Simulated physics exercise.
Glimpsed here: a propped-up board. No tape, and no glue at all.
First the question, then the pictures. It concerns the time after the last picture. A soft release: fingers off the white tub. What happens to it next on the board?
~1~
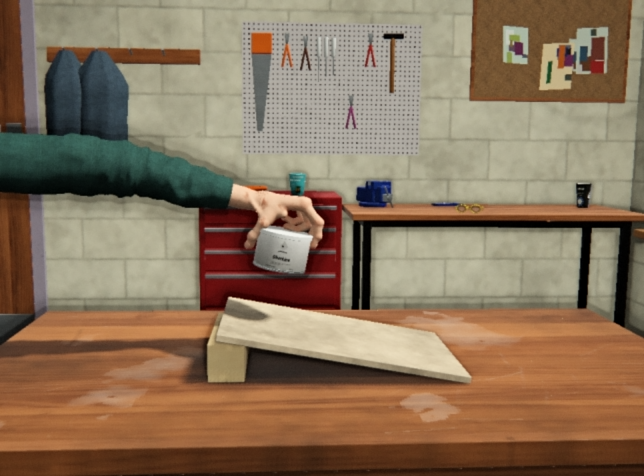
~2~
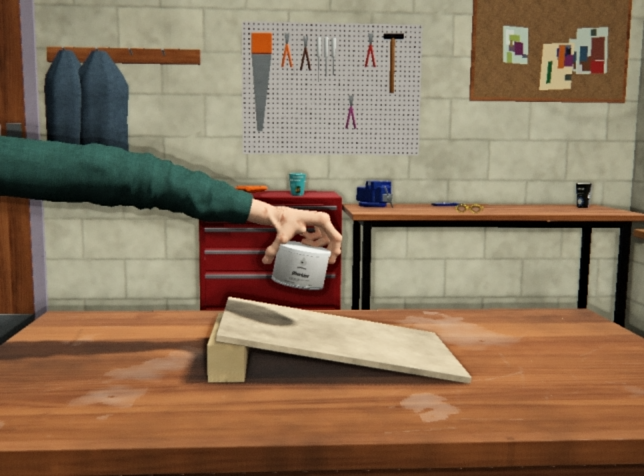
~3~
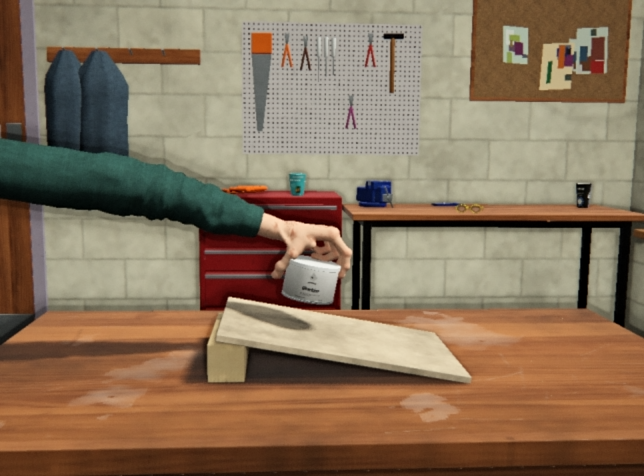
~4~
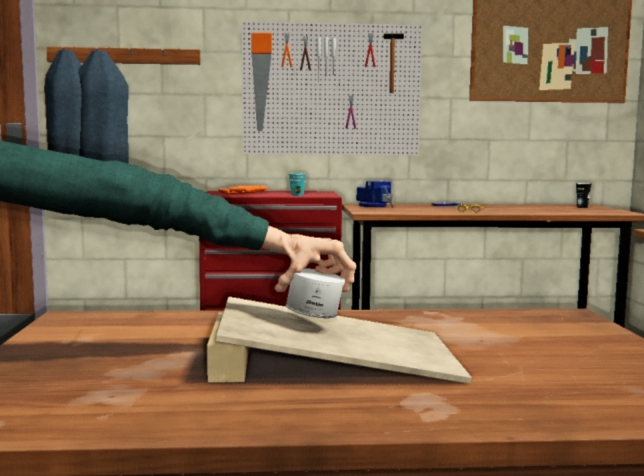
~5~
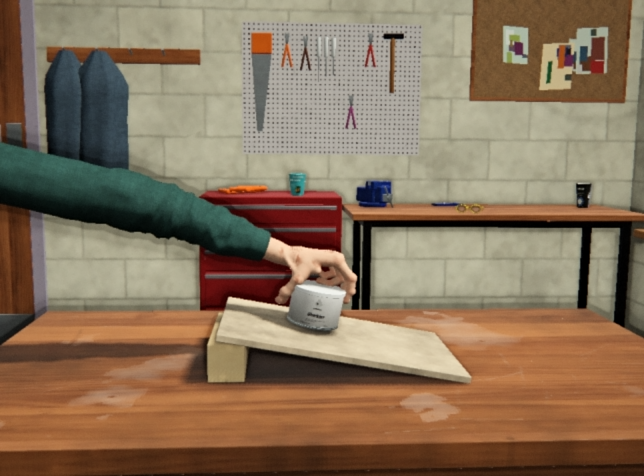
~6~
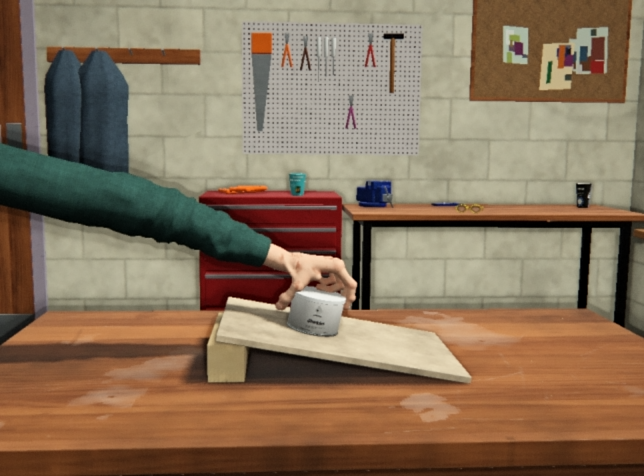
It sits still.
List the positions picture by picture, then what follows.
On its way; white tub (282, 249), in the first frame.
On its way; white tub (301, 265), in the second frame.
On its way; white tub (311, 279), in the third frame.
On its way; white tub (315, 293), in the fourth frame.
On its way; white tub (316, 305), in the fifth frame.
Set down, still held; white tub (316, 311), in the sixth frame.
Then, 0.20 s after the last picture, nothing has stirred.
Then, 0.50 s after the last picture, white tub resting near (316, 311).
At rest, it is in place. Seen from the same camera at the end, white tub near (316, 311). The white tub remains at rest.
